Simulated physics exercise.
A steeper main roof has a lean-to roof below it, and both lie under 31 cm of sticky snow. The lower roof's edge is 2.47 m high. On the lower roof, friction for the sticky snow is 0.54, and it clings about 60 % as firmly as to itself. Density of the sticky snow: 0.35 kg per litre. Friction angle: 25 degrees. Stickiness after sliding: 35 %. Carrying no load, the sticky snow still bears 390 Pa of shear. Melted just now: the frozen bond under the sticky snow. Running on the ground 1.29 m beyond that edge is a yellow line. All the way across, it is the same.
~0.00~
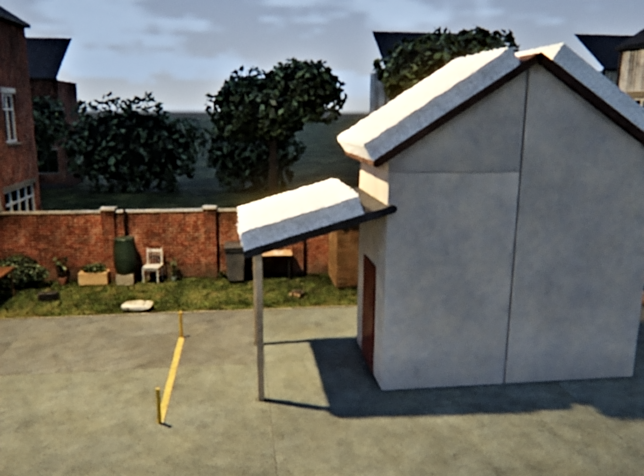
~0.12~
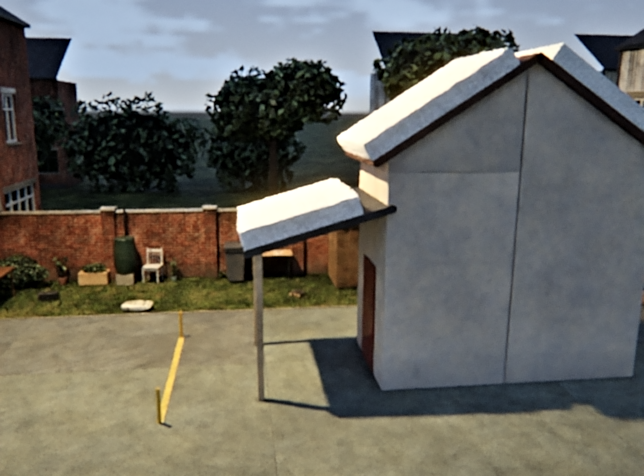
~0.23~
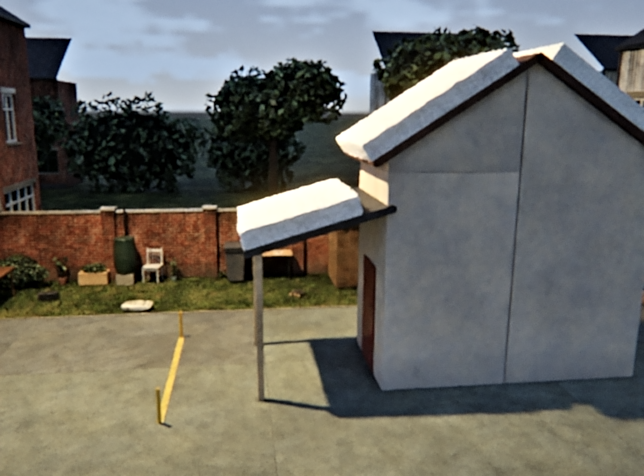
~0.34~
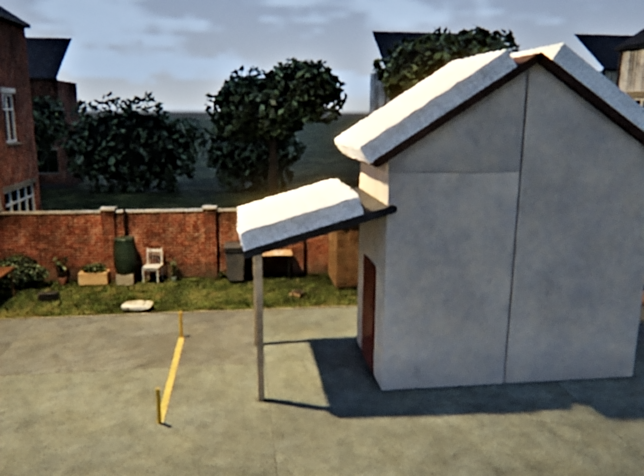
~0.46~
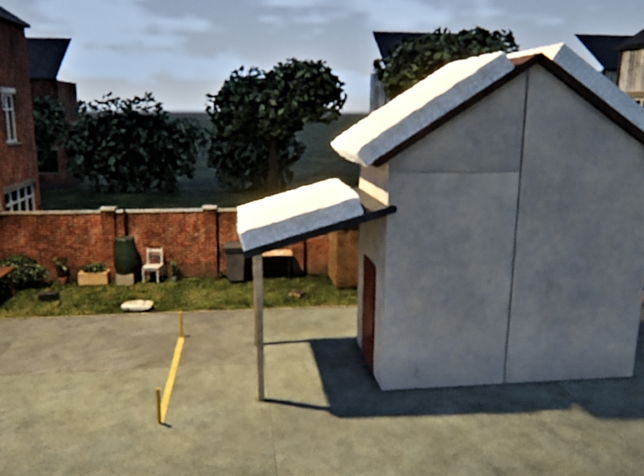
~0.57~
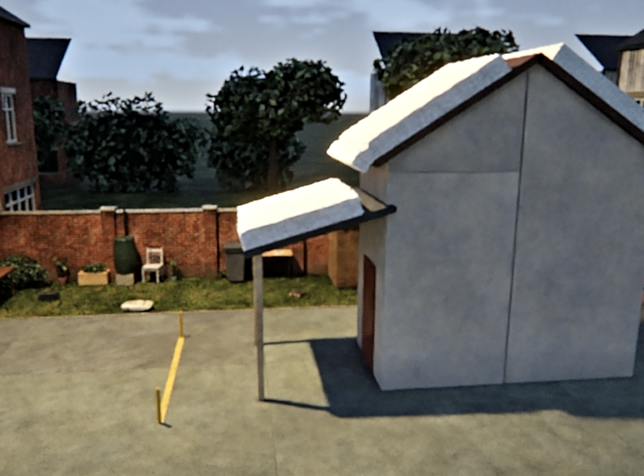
A small pale grey building with thick white snow on its steep roof and on a lower lean-to roof at its left stands on a grey paved yard, seen from a raised, unmoving viewpoint. A yellow line lies on the ground to the left, before a strip of grass, a red brick wall and dark trees. The snow on the main roof's left slope creeps slightly down and left, baring a sliver near the ridge, while everything else stays still.
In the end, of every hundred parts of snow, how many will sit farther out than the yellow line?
Near 10 out of 100.
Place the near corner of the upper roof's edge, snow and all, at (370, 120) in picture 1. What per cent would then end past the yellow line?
Share past the line: About 30 %.
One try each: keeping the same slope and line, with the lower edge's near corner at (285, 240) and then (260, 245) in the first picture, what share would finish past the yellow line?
Respectively 20 % and 16 %.
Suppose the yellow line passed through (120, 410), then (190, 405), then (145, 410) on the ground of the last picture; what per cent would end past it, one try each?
First try 2 per cent, second 16 per cent, third 6 per cent.
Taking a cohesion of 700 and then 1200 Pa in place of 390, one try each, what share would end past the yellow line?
Respectively, close to 0 % and close to 0 %.
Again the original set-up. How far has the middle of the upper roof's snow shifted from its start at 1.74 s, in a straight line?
It sits some 1.8 m from where it began.
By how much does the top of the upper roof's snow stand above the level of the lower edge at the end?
Looks like around 1.0 m above that edge.
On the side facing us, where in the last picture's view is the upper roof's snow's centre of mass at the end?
Somewhere about (259, 288), I'd say.
After 1.11 s, none is below the lower edge and 0 % is past the line.
After 1.74 s, none is below the lower edge and 0 % is past the line.
After 2.37 s, none is below the lower edge and 0 % is past the line.
After 3.00 s, 22 % is below the lower edge and 0 % is past the line.
After 5.10 s, 36 % is below the lower edge and 10 % is past the line.
